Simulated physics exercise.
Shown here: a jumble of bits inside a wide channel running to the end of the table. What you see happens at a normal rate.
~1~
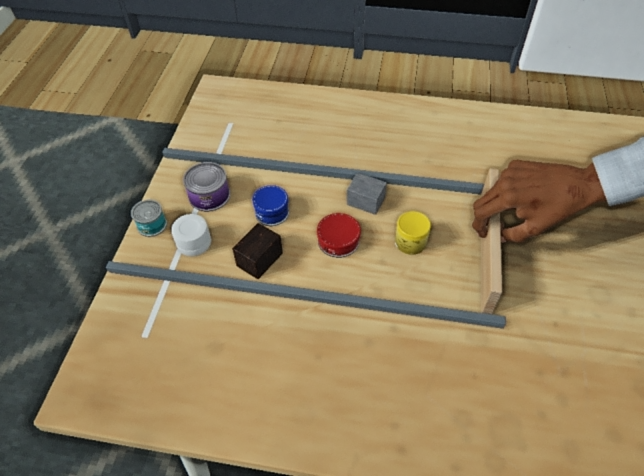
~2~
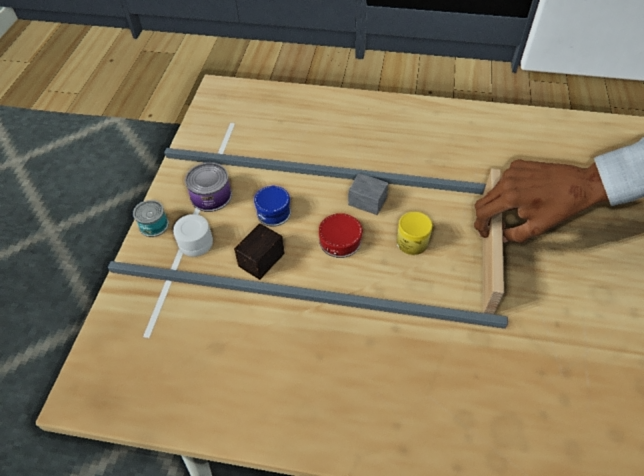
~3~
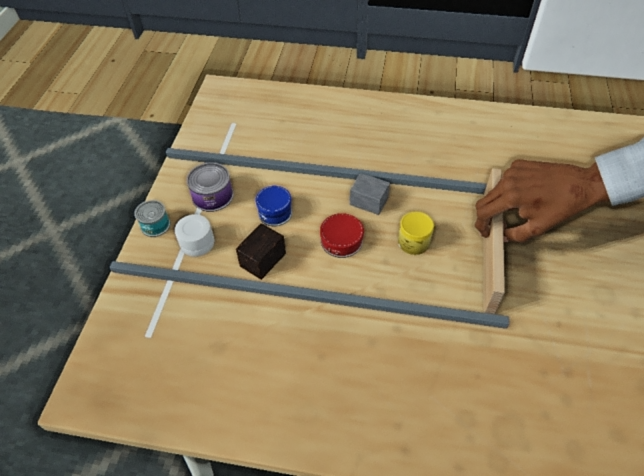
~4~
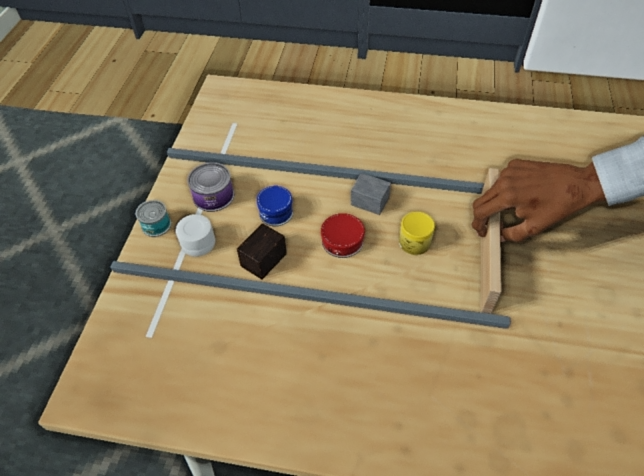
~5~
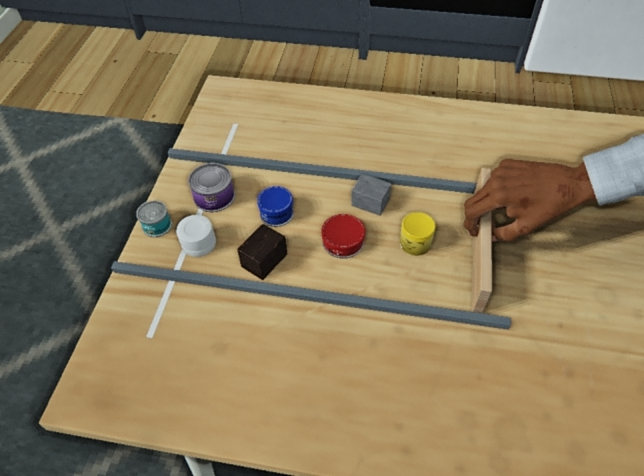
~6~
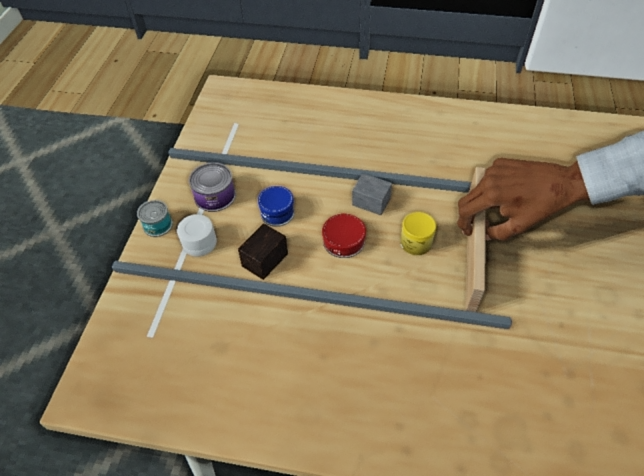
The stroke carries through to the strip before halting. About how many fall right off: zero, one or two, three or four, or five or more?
Off the edge will go one or two.
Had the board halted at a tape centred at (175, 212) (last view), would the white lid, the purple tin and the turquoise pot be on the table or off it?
Here the white lid ends up off; the purple tin ends up off; last, the turquoise pot ends up off.
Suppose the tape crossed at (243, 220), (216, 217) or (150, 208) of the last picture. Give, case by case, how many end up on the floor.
In order: 0, 1 and 8.
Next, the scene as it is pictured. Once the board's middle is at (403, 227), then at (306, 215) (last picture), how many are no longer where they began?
In order, the tallies are 1 and 5.
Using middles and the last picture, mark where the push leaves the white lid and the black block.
Near (136, 244) and (166, 247).
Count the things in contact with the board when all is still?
It's 3.
Soon after, none off yet; turquoise pot at rest near (155, 218); purple tin at rest near (213, 187); white lid at rest near (197, 235).
Then, none off yet; turquoise pot at rest near (155, 218); purple tin moving near (207, 186); white lid at rest near (197, 235).
By the end, the number that fall off is one or two; fallen, purple tin and turquoise pot.
